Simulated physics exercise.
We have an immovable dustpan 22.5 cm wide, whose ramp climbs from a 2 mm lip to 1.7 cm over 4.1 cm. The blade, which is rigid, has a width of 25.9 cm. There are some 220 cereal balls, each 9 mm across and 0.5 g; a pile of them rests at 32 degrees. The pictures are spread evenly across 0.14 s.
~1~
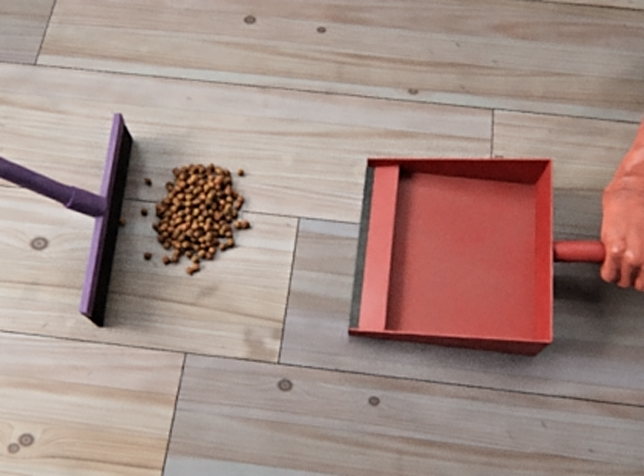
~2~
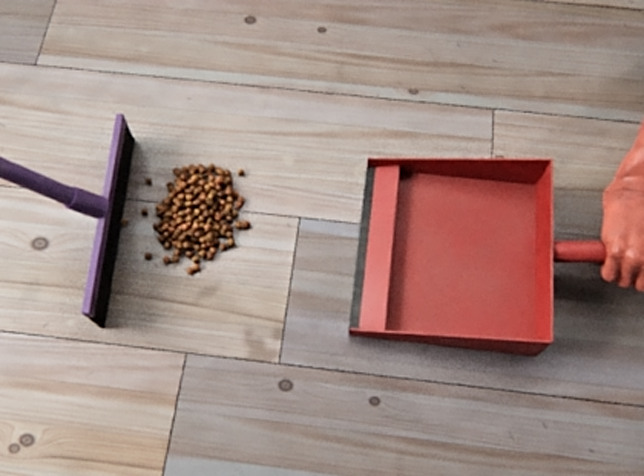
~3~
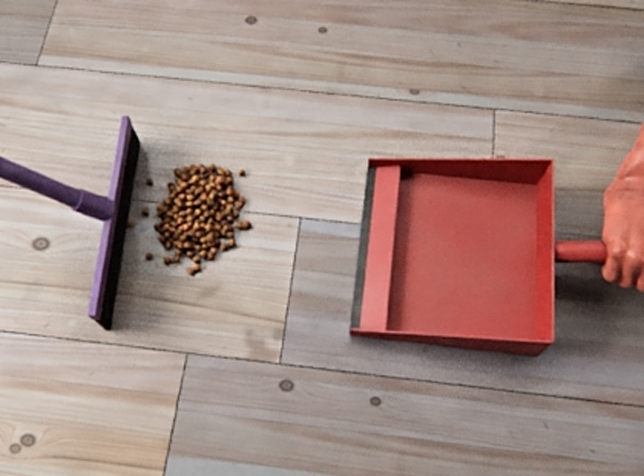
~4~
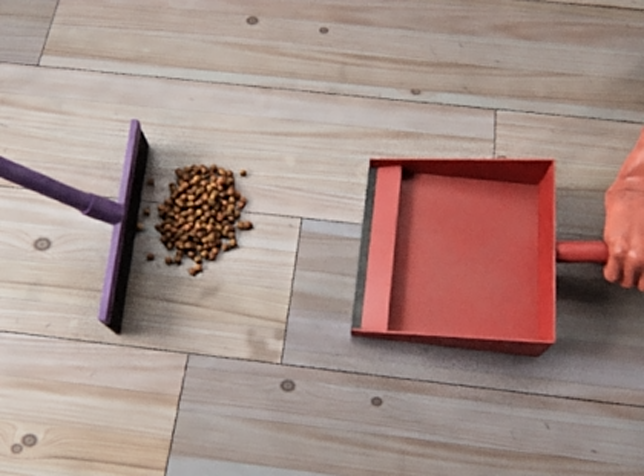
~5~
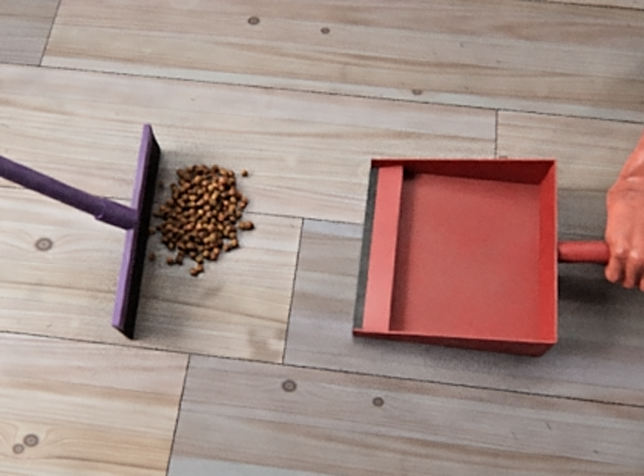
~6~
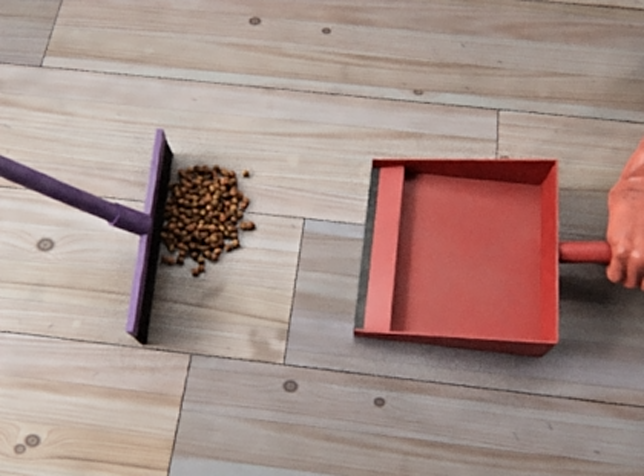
In this clip, a purple blade on a handle slides slowly right across a wood-plank floor, reaching a pile of small brown pieces and nudging its left edge, while a reddish hand holds a red dustpan still at right.
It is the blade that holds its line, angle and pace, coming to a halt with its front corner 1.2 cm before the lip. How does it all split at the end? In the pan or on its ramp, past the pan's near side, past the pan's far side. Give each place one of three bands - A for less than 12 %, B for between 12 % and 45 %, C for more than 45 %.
Pan, band B; near side, band A; far side, band A.
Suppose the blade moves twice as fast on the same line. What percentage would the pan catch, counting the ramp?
In that case close to 40 per cent.
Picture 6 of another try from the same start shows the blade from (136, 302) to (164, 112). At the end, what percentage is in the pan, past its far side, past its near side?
Per cent by place - pan 40, far side 35, near side 0.
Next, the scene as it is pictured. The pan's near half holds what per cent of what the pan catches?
I'd put it at around 80 per cent.
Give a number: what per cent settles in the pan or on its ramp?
Roughly 25 in a hundred come to rest there.
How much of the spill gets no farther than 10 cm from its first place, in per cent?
Near 10 per cent.
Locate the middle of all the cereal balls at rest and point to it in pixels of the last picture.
Resting centre estimate: Around (358, 248).
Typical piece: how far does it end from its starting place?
20 cm, roughly.
Then, 0.21 s after the last picture, middle of the blade 14 cm from the lip; 0 % over the lip, far side 5 %, near side 0 %.
Then, 0.35 s after the last picture, middle of the blade 6 cm from the lip; 0 % over the lip, far side 5 %, near side 5 %.
Then, 0.62 s after the last picture, middle of the blade 2 cm from the lip; 25 % over the lip, far side 5 %, near side 5 %.
In the end, pan 25 %, near side 5 %, far side 5 %, in front of the lip or behind the blade 65 %.
